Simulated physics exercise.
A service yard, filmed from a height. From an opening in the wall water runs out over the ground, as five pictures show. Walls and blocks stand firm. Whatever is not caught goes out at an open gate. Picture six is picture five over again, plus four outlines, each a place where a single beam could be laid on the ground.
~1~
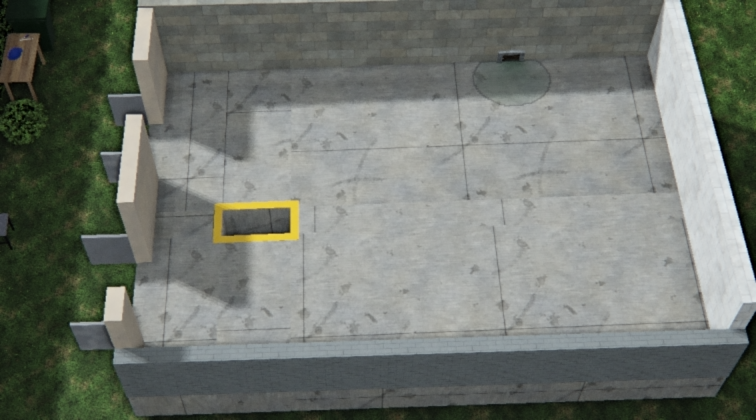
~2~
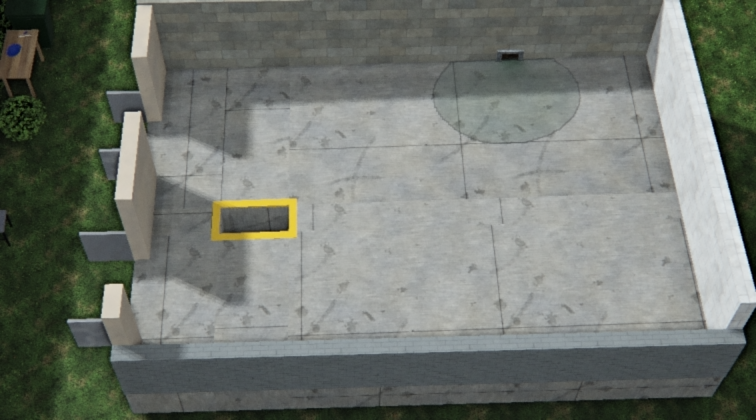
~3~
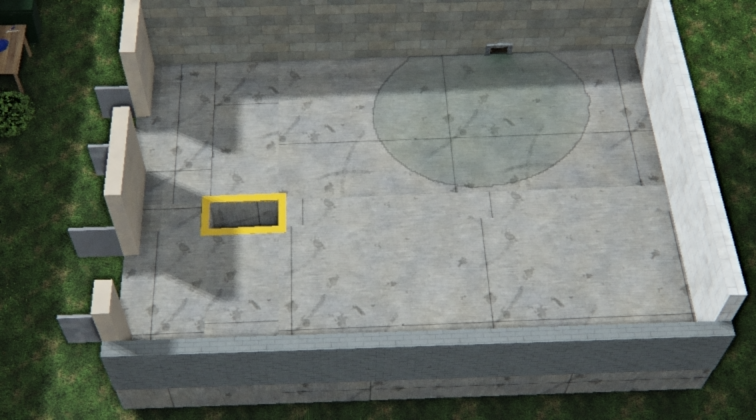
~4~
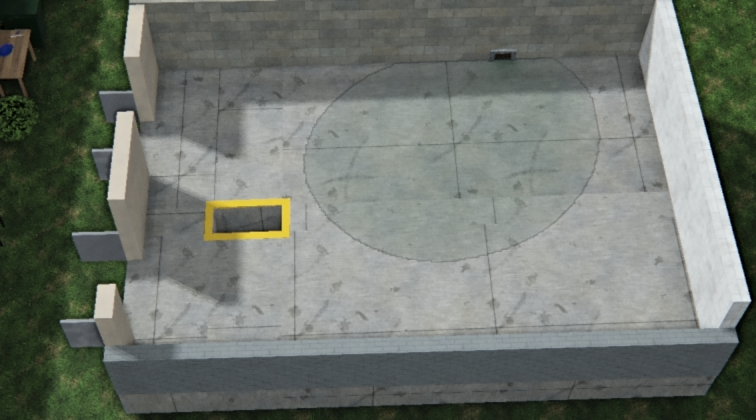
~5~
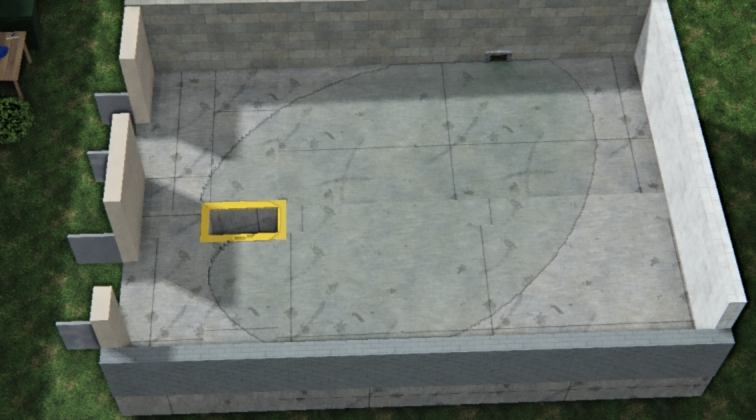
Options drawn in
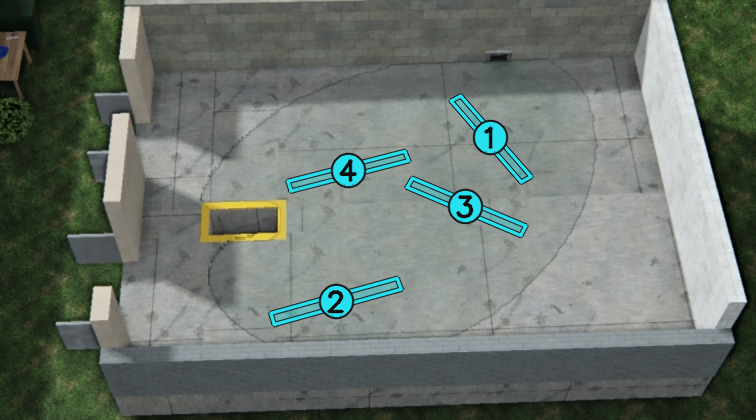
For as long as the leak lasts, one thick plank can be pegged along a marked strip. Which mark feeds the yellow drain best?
Take 3.
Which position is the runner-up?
That is position 2.
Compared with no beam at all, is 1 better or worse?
Position 1 is worse.
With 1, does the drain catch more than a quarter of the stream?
No, it does not.
On the marked copy, 1 from (455, 98) to (526, 179); 2 from (272, 318) to (399, 283); 3 from (409, 182) to (523, 230); 4 from (289, 186) to (406, 156).
If 1 is chosen, about 14 % of the stream runs into the yellow drain, about 86 % out by the gates.
If 2 is chosen, about 23 % of the stream runs into the yellow drain, about 77 % out by the gates.
If 3 is chosen, about 36 % of the stream runs into the yellow drain, about 64 % out by the gates.
If 4 is chosen, about 16 % of the stream runs into the yellow drain, about 84 % out by the gates.
